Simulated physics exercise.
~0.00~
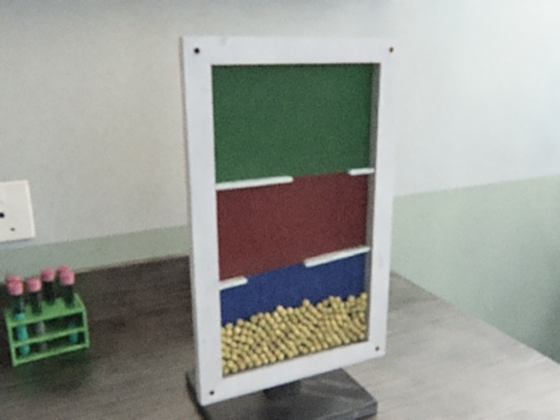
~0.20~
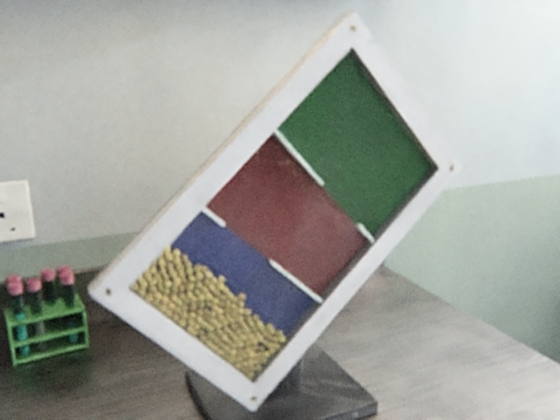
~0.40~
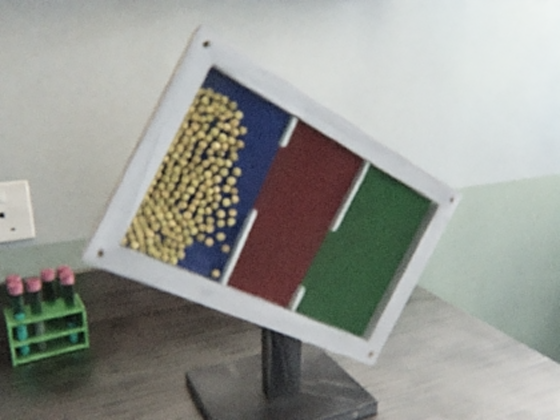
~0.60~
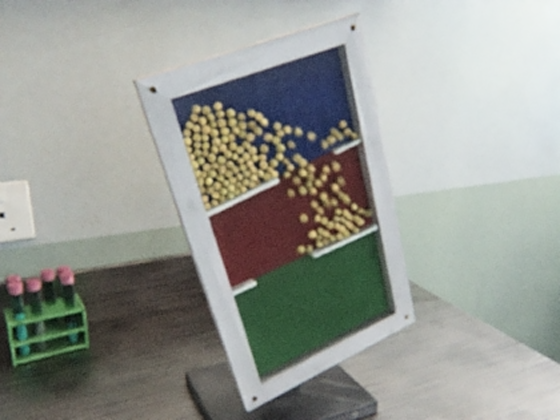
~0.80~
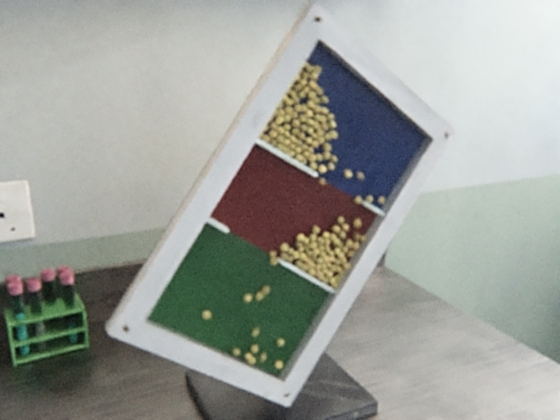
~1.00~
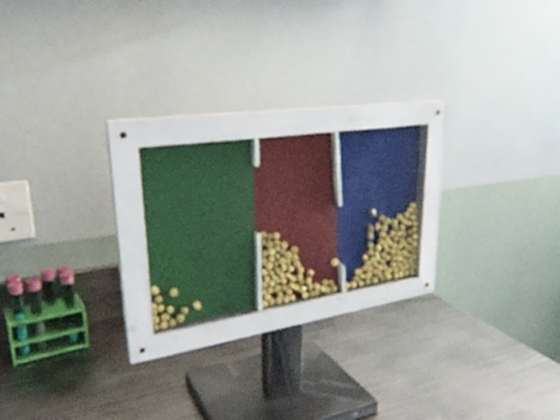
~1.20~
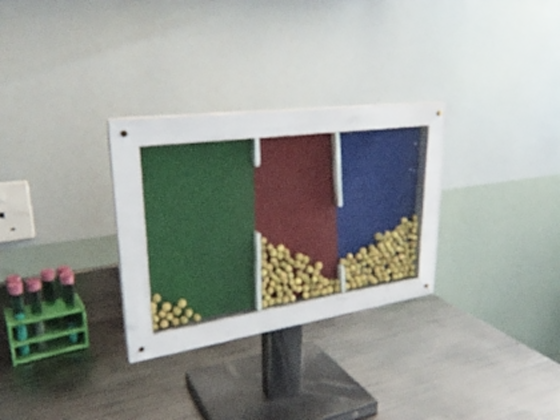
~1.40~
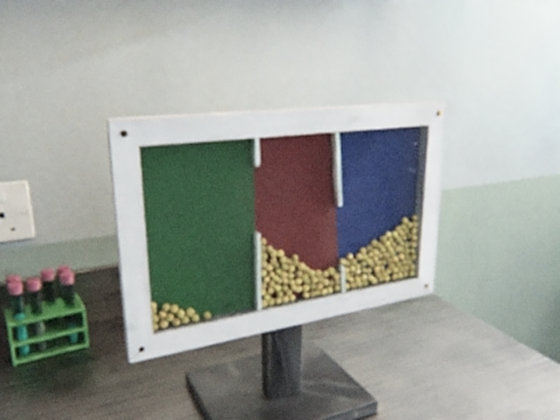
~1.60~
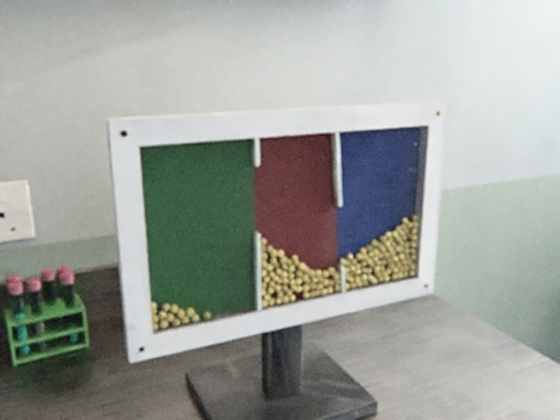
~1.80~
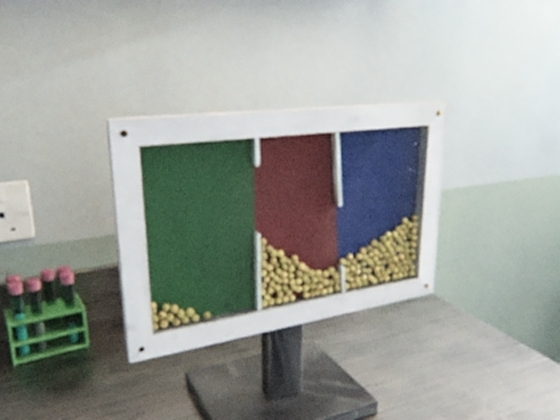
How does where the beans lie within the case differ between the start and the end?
At the start the beans all lie in the blue chamber at the bottom of the upright case. At the end they are spread along the lower side of the sideways case, across all three chambers, and their middle sits higher in view than before.
